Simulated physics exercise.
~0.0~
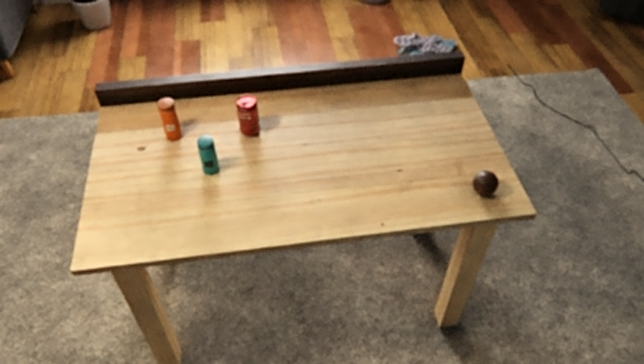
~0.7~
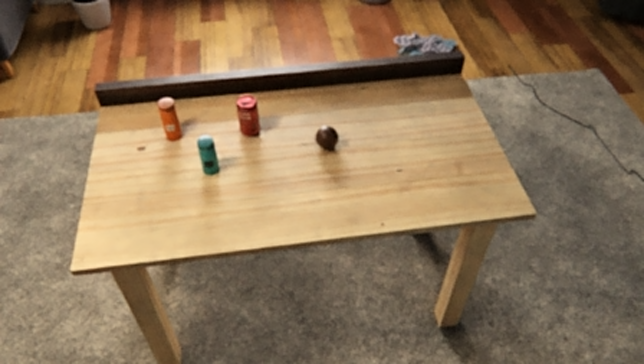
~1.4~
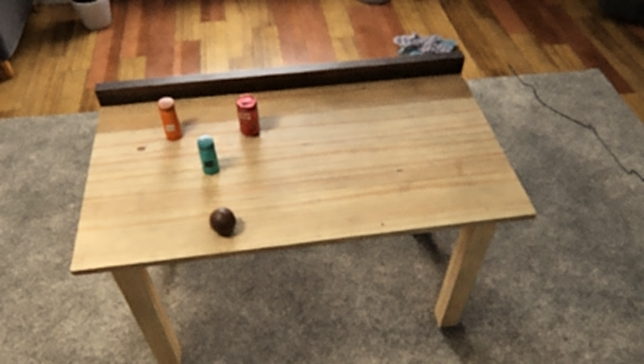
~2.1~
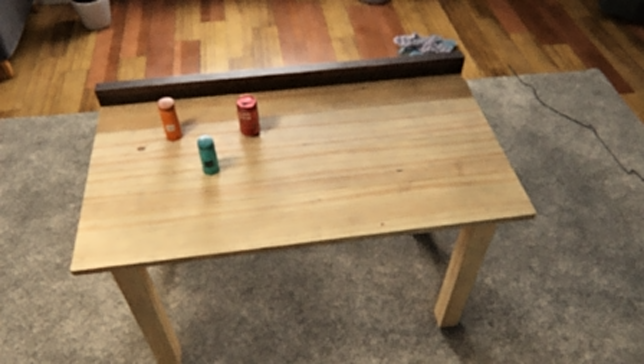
A brown ball rolls left across a wooden table, misses three small containers, and disappears.
